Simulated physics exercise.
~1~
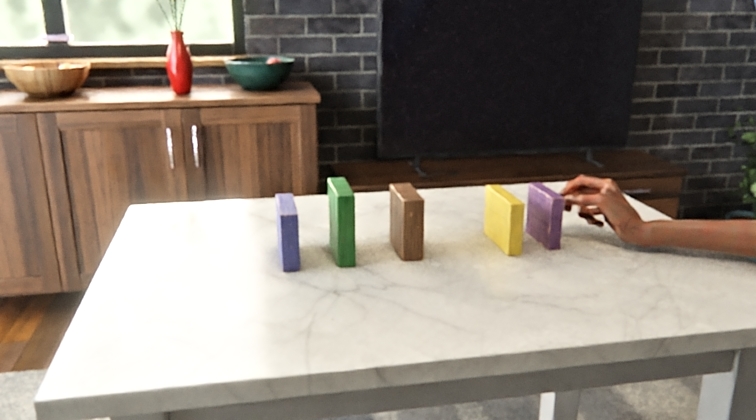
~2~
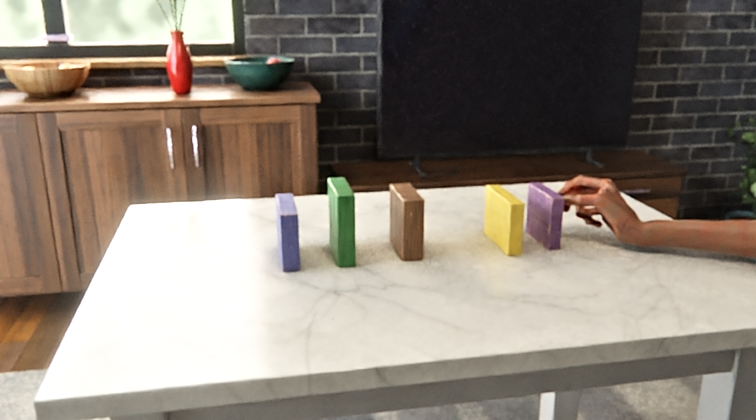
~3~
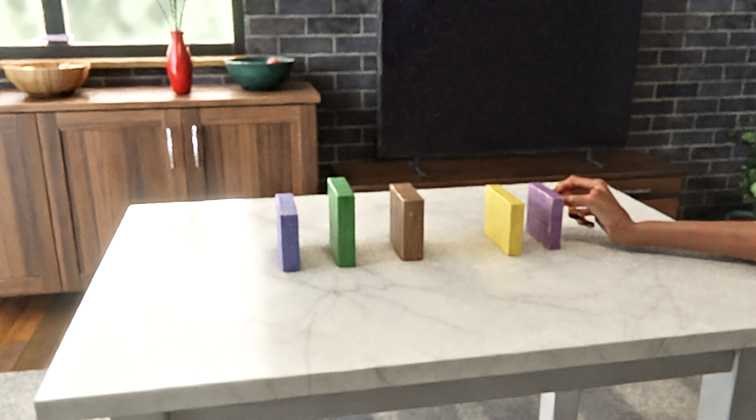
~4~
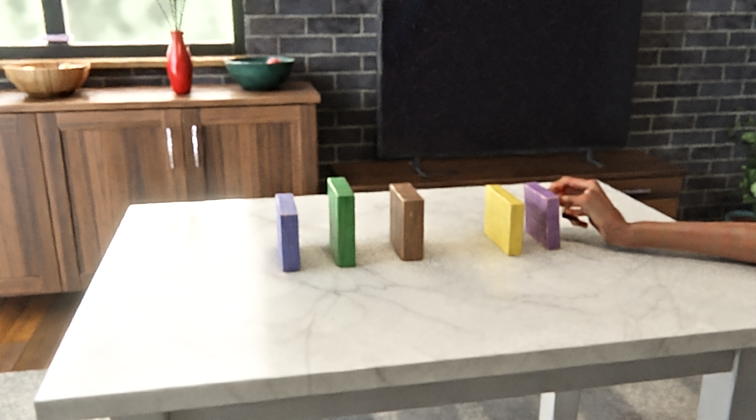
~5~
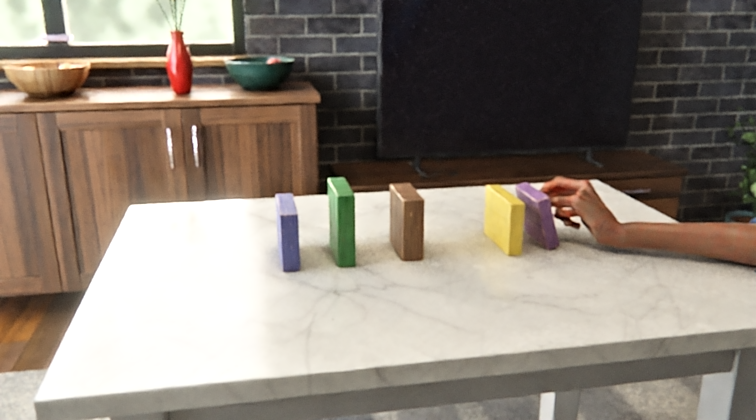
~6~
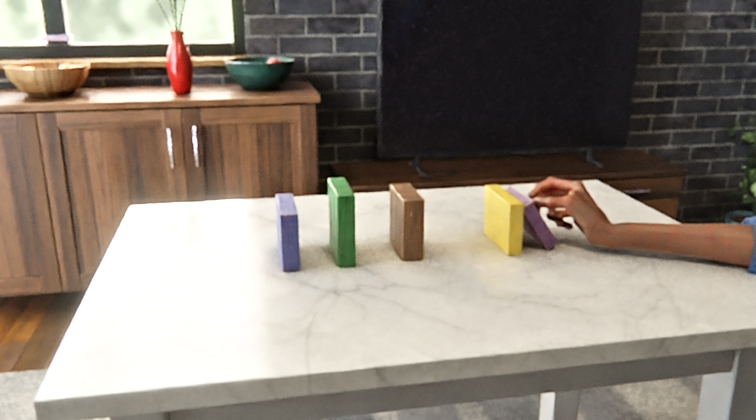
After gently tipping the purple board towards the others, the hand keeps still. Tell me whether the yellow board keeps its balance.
It loses it and falls.
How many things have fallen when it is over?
Total: 2.
Then, 0.20 s after the last picture, purple board 64° over; yellow board tipped 46° from how it was near (483, 223).
Then, 0.30 s after the last picture, purple board 72° over; yellow board on its side near (467, 238).
At rest, tipped over on the table, yellow board; the other 2 in place. Seen from the same camera at the end, yellow board near (466, 239).
